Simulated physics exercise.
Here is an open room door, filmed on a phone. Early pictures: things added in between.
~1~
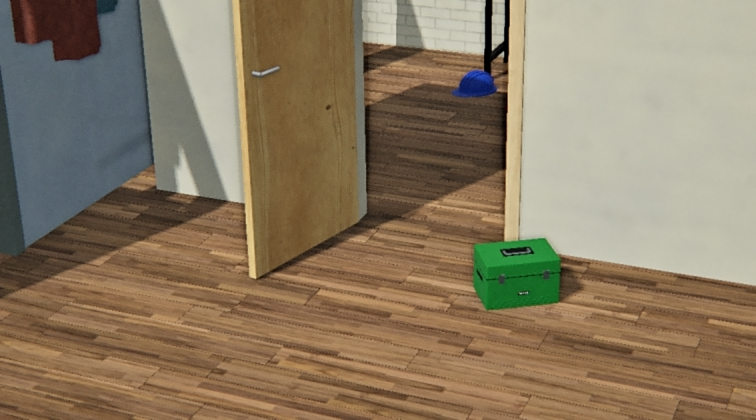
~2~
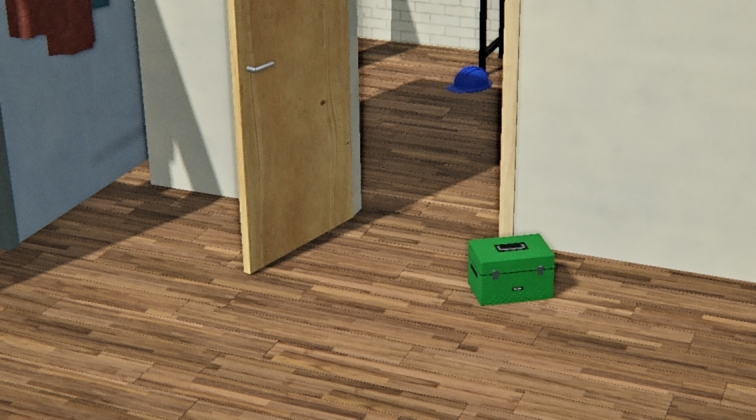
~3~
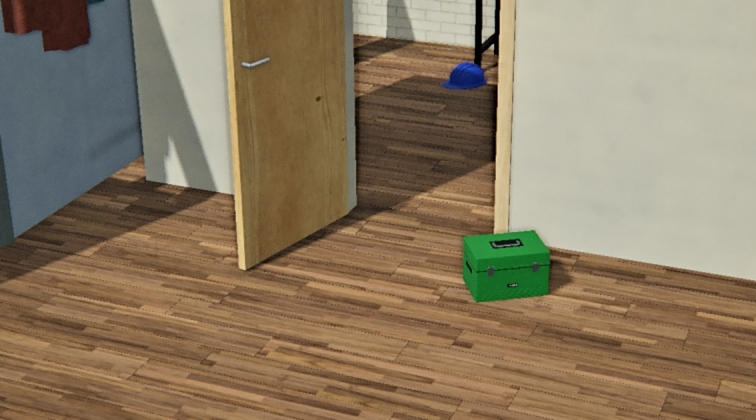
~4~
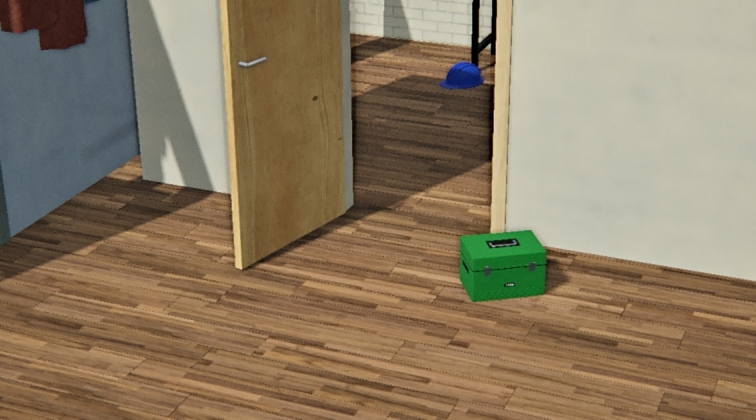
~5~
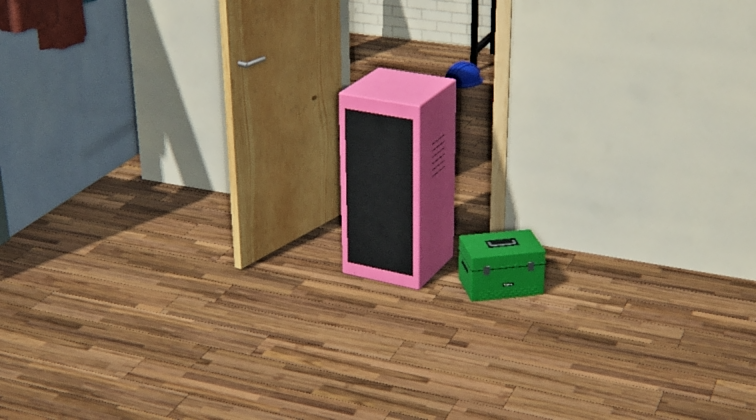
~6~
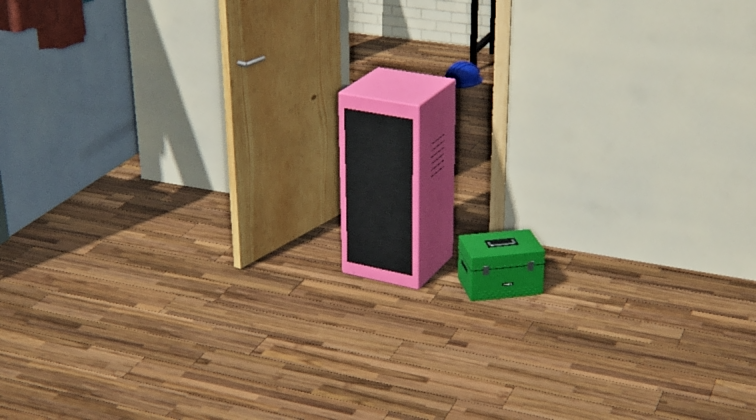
The view drifted slightly right past a wide-open door and a green toolbox, both still, then a tall pink unit with a dark front suddenly appeared between them, partly blocking the doorway.
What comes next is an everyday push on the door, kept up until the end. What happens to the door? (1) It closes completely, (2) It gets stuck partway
It gets stuck partway.
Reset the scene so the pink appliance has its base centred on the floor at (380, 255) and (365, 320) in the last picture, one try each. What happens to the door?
So the first time it is halted early, and the second time it completes its arc.
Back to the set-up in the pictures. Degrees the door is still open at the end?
The answer is roughly 65°.
Then, 0.70 s on from there, open by 90°.
Then, 1.00 s on from there, open by 78°.
In the end, open by 67°; both unmoved. At the end, from the last picture's camera, pink appliance near (399, 178).
